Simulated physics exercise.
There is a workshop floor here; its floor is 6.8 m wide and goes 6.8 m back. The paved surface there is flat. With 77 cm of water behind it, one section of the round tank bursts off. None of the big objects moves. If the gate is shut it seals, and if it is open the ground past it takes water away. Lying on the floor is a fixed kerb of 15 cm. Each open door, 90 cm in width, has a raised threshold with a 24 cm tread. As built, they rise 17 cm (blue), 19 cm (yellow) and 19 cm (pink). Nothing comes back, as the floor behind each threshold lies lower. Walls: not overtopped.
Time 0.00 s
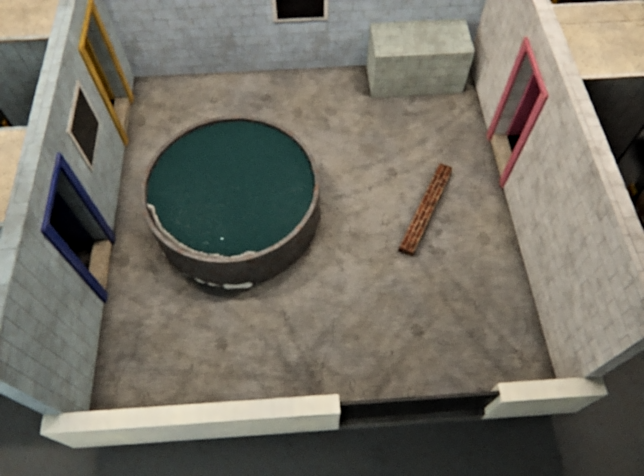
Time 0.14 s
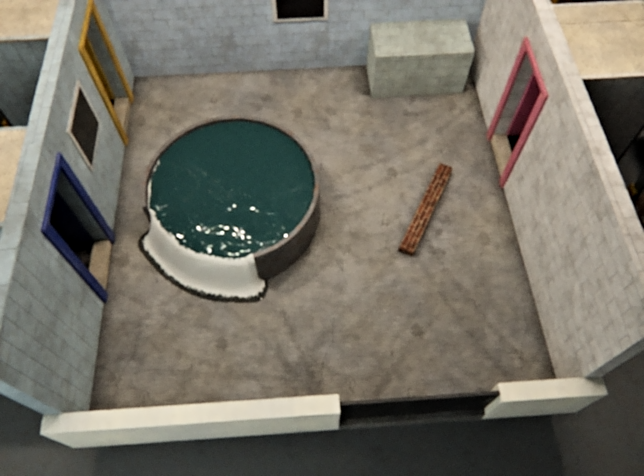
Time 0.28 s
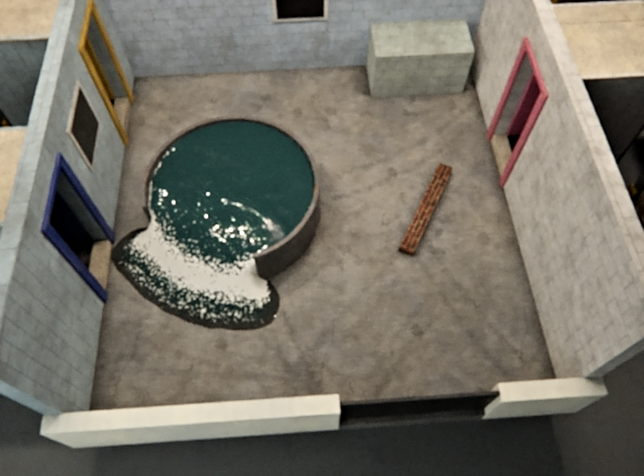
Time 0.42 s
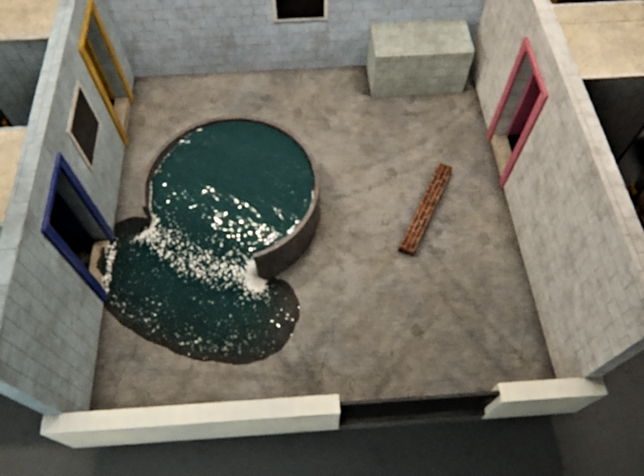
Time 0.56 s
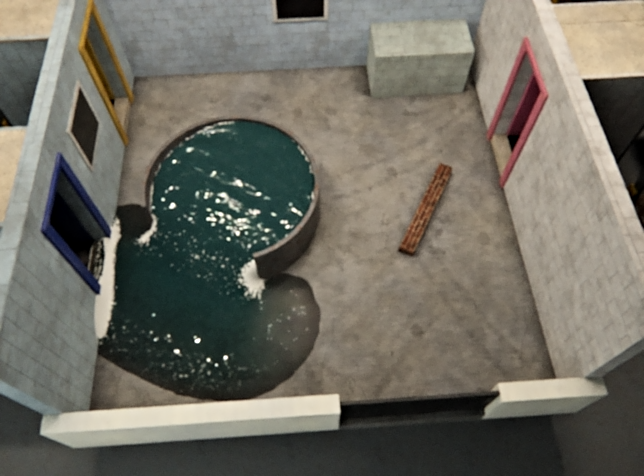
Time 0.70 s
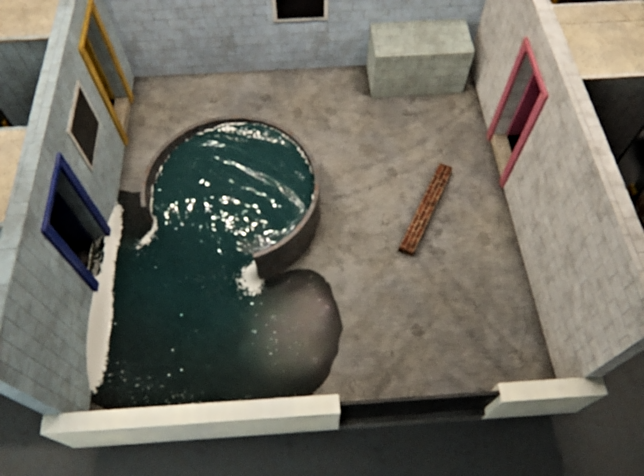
Green water bursts from the round tank's front and spreads across the floor's left side.
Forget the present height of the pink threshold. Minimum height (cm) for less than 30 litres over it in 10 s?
Around 10 cm.
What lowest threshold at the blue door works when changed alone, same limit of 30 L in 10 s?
Blue: 33 cm.
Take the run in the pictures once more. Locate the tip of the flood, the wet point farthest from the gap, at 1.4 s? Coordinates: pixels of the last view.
At about (404, 403).
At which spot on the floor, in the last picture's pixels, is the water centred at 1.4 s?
Look at about (211, 262) in the last view.
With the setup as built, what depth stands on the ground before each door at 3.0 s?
Depth at blue 30 cm, at yellow 1 cm, at pink 0 cm.
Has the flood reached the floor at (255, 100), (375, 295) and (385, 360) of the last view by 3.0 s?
Okay, in order that's stayed dry, got wet and finally got wet.
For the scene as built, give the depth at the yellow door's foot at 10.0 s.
You'd measure close to 5.5 cm there.
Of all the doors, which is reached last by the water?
The pink door comes last.
After 1.4 s water covers 25 % of the floor, deepest (74 cm) near (90, 412); it has not reached the pink door.
After 3.0 s water covers 45 % of the floor, deepest (40 cm) near (88, 425); it has not reached the pink door.
After 10.0 s water covers 95 % of the floor, deepest (18 cm) near (469, 84); 12 cm at the pink door, 0 litres in over its 19 cm threshold.
At the pink door as built, the water arrived by 4.3 s and peaked near 18 cm at 7.2 s.
With a threshold of 8.5 cm, 44 litres would have come in within the 10 s; with 11.5 cm, 20 litres. So under 30 litres takes about 10 cm.
